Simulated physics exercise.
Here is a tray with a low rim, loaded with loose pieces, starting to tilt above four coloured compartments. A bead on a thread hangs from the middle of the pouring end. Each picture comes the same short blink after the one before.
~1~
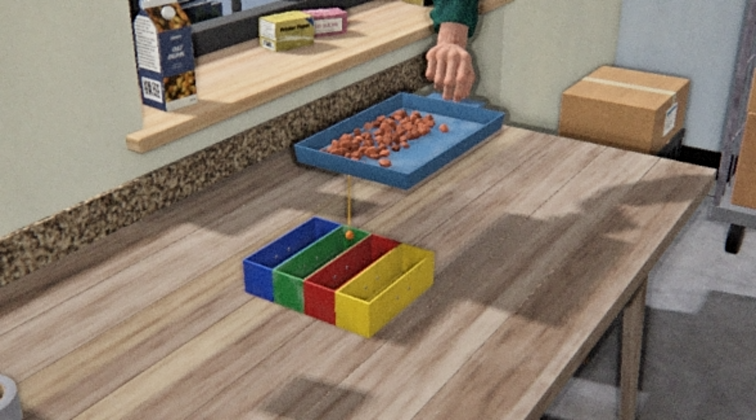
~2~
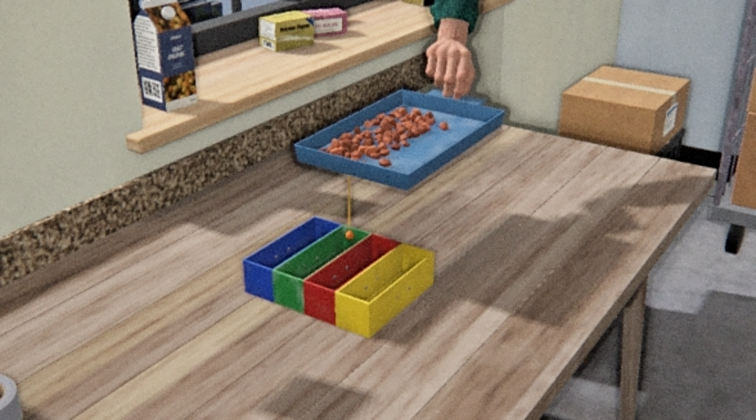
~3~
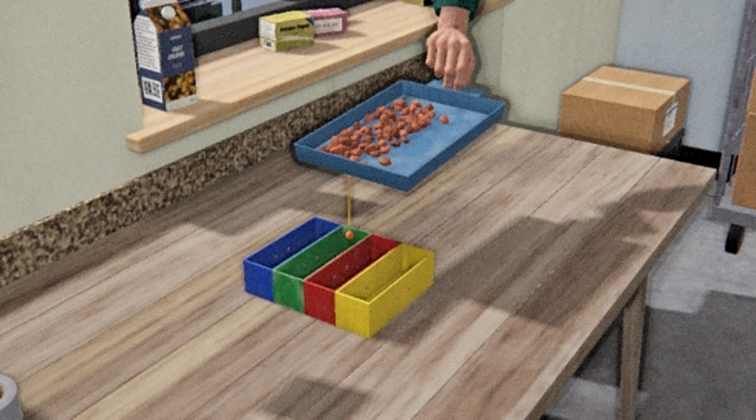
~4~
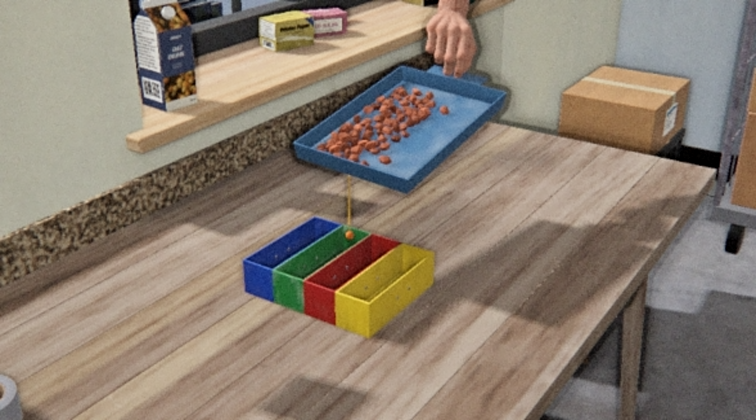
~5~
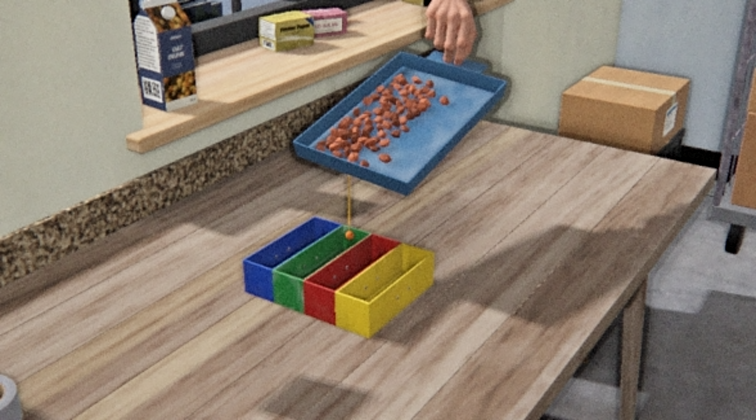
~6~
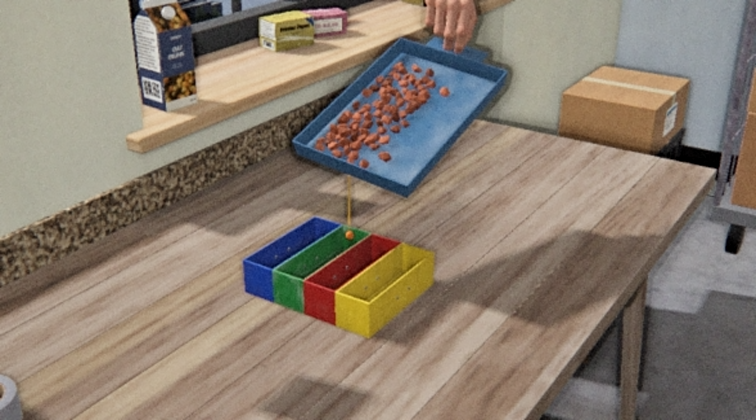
On a wooden table by a windowsill, a hand holds a blue tray of reddish-brown pieces near blue, green, red and yellow compartments, then raises its far end, gradually tilting the tray toward the viewer, its near right corner lowest.
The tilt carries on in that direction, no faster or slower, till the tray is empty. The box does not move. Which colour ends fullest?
Fullest: The yellow cell.
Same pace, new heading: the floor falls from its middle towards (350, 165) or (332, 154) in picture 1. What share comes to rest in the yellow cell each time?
First some 0, then 0 per cent.
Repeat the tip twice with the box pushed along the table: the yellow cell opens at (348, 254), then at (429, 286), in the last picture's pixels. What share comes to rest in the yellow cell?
In turn 20 and 0 in a hundred.
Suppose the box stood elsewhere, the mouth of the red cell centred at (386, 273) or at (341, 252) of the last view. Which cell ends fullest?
The first try: The red cell. The second: That yellow cell.
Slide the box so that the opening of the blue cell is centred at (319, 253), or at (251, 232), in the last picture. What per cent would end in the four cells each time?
Roughly 100 per cent, and 20 per cent.
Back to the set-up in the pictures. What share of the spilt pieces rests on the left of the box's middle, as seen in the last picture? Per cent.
Close to 10 per cent.
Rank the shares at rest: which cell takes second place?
The runner-up: The cell in red.
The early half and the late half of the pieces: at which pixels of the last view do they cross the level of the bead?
First near (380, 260), later near (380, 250).
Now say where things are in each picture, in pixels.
Corners of the pouring end at (298, 145) and (407, 173), level; middle of the load at (380, 139), bits of crushed brick; bead on its thread at (350, 235); blue cell at (259, 278); green cell at (289, 289); red cell at (320, 300); yellow cell at (353, 311), in the first frame.
Corners of the pouring end at (298, 145) and (407, 173), level; middle of the load at (380, 138), in the second frame.
Corners of the pouring end at (297, 144) and (407, 175), tipped barely, lowest at the right corner; middle of the load at (380, 133), in the third frame.
Corners of the pouring end at (297, 142) and (407, 178), tipped a little, lowest at the right corner; middle of the load at (380, 127), in the fourth frame.
Corners of the pouring end at (296, 141) and (407, 181), tipped a little, lowest at the right corner; middle of the load at (380, 120), in the fifth frame.
Corners of the pouring end at (296, 140) and (407, 184), tipped clearly, lowest at the right corner; middle of the load at (379, 114); blue cell at (259, 278); green cell at (289, 289); red cell at (320, 300); yellow cell at (353, 311), in the sixth frame.
Soon after the last picture, tray tipped steeply; nearly all on the tray; a stray few falling or outside the box.
A little later, tray tipped past a quarter turn; about a third on the tray; about a quarter in the yellow cell; a small part in the red cell; about a quarter falling or outside the box.
Later still, tray tipped past a quarter turn; about half in the yellow cell; about a third in the red cell; a stray few in the green cell; a small part falling or outside the box.
At rest, tray tipped past a quarter turn; about half in the yellow cell; about a third in the red cell; a stray few in the green cell; none in the blue cell; a small part outside the box.
